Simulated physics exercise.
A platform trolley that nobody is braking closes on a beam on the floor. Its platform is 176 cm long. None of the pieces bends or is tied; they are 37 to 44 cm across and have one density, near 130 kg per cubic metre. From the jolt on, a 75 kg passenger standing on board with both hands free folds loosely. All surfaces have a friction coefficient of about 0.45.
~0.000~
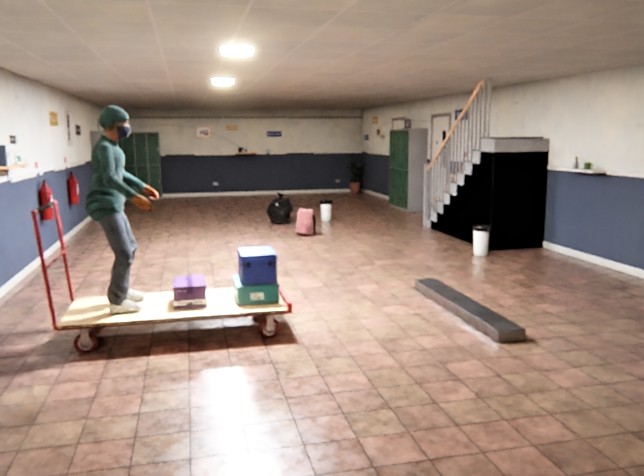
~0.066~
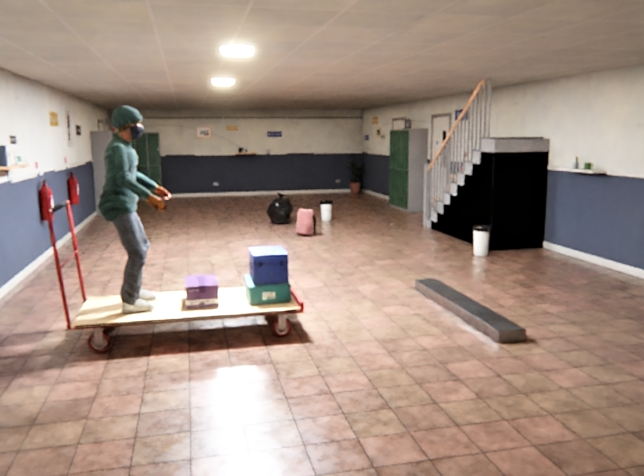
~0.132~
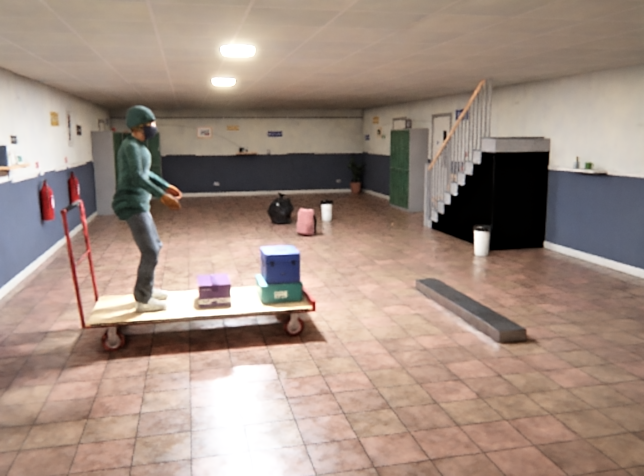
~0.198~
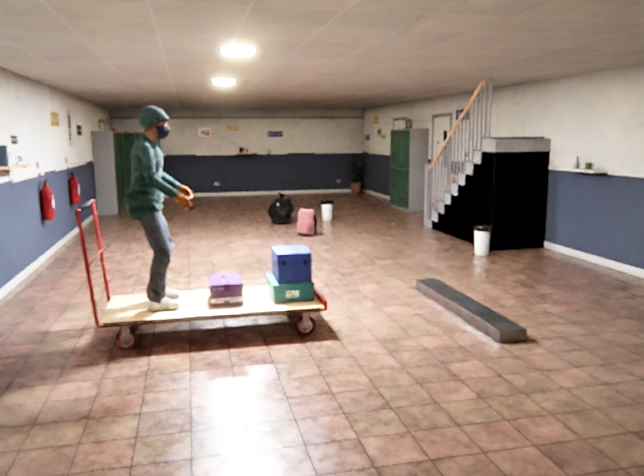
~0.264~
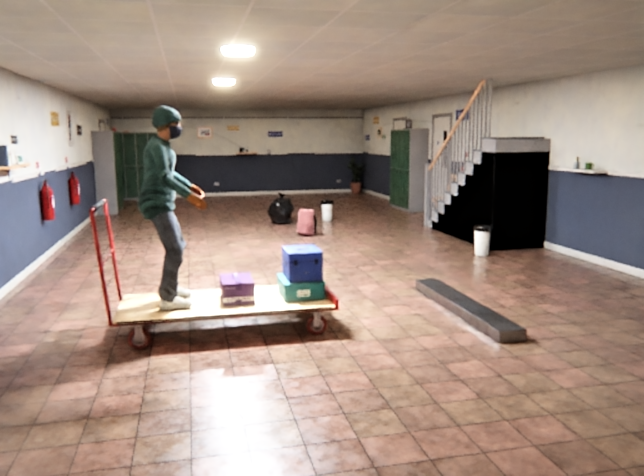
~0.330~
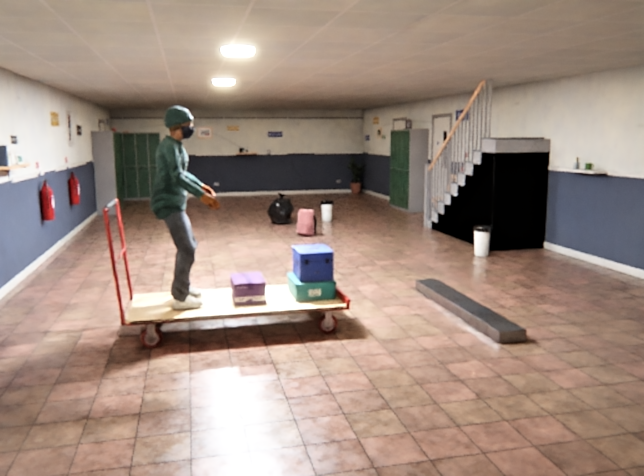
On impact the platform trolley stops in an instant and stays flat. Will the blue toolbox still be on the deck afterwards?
Departs.
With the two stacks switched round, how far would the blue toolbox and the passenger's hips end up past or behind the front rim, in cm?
After the swap, blue stops 40 cm short of the rim while the hips stop 110 cm short.
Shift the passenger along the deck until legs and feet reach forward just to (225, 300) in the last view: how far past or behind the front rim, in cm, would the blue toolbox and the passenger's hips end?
Result: Blue 60 cm beyond the rim; hips 100 cm short of it.
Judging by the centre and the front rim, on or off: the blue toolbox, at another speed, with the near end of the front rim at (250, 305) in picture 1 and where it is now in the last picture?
Then the blue one would not stay put.
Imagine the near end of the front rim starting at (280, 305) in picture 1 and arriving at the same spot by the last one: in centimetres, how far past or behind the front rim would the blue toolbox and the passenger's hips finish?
With that change, blue would rest 70 cm beyond the front rim and the hips 70 cm back from it.
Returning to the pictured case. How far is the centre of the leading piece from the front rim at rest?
Past the rim by around 60 cm.
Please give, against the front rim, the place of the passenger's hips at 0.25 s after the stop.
Roughly 110 cm short of the front rim.
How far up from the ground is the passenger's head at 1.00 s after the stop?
The head is roughly 50 cm up.
The wheels strike at 1.14 s.
After 1.39 s the blue toolbox is 3 cm past the rim, tilted 15°, near (464, 256) in the last picture's view.
After 1.69 s the blue toolbox is 28 cm past the rim, tilted 125°, near (487, 288) in the last picture's view.
After 2.14 s the blue toolbox is 60 cm past the rim, tilted 180°, near (517, 294) in the last picture's view.
Final state at 3.3 s, past the rim, blue toolbox; behind it, teal tote, purple carton and the passenger's hips.
